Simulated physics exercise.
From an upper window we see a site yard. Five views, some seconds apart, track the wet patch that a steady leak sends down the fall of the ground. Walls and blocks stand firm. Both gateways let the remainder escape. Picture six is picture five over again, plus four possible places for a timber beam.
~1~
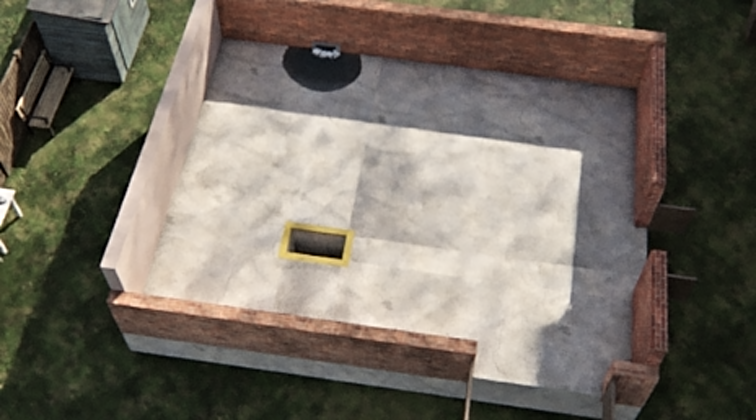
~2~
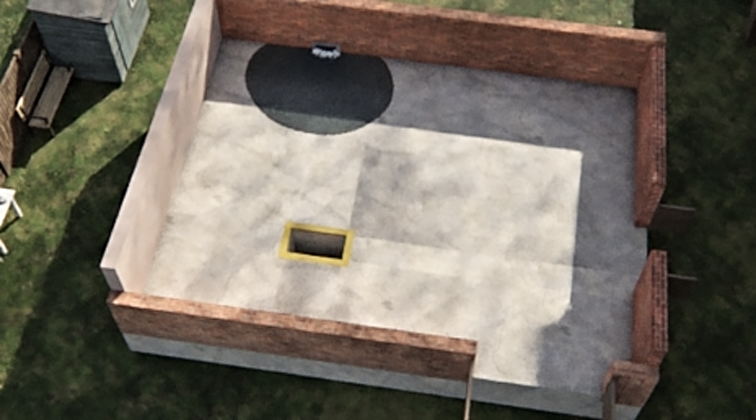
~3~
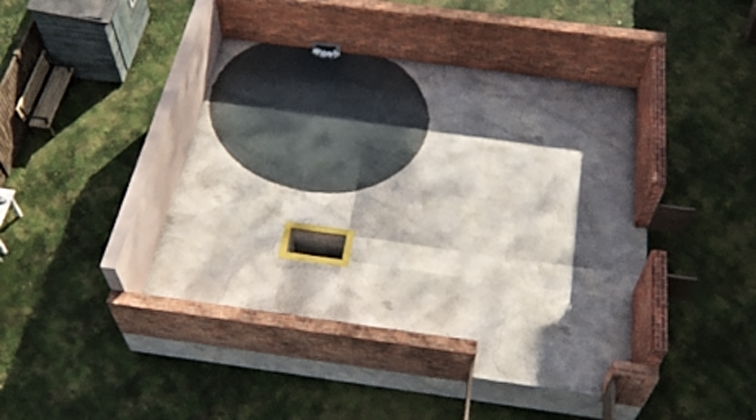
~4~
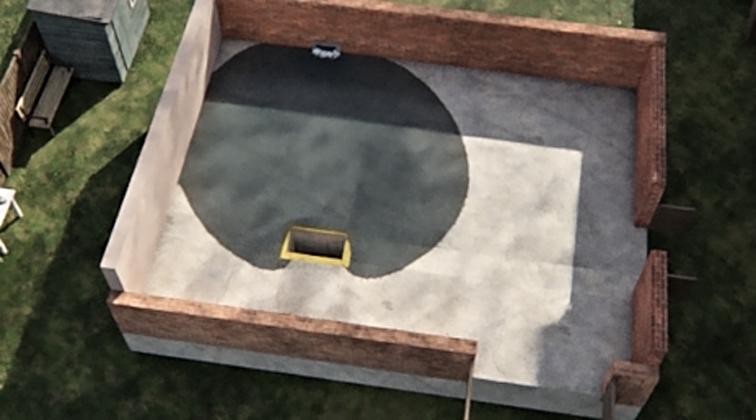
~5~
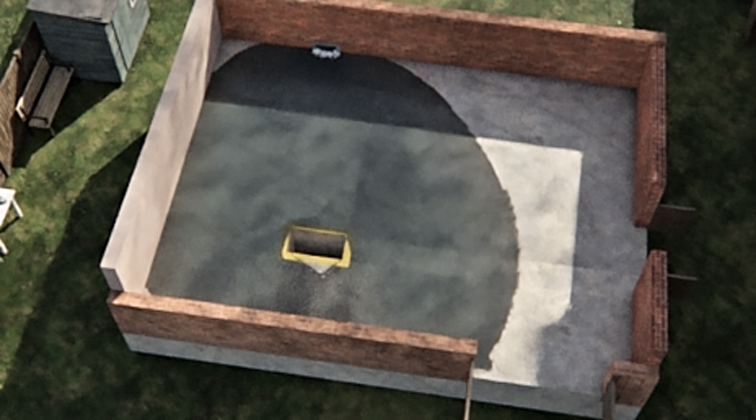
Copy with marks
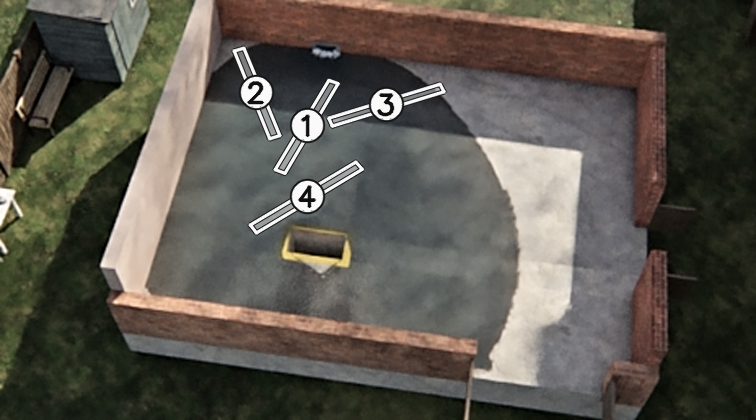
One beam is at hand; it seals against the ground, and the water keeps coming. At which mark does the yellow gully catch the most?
2.
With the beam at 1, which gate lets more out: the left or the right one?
The left gate.
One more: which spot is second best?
3.
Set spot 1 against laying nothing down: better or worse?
Worse.
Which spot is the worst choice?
That is spot 4.
On the marked copy, 1 from (280, 171) to (333, 82); 2 from (239, 49) to (274, 137); 3 from (330, 122) to (442, 88); 4 from (253, 228) to (359, 165).
With 1, about 10 % of the stream runs into the yellow gully, about 89 % out by the gates.
With 2, about 35 % of the stream runs into the yellow gully, about 64 % out by the gates.
With 3, about 22 % of the stream runs into the yellow gully, about 78 % out by the gates.
With 4, next to none of the stream runs into the yellow gully, about 98 % out by the gates.
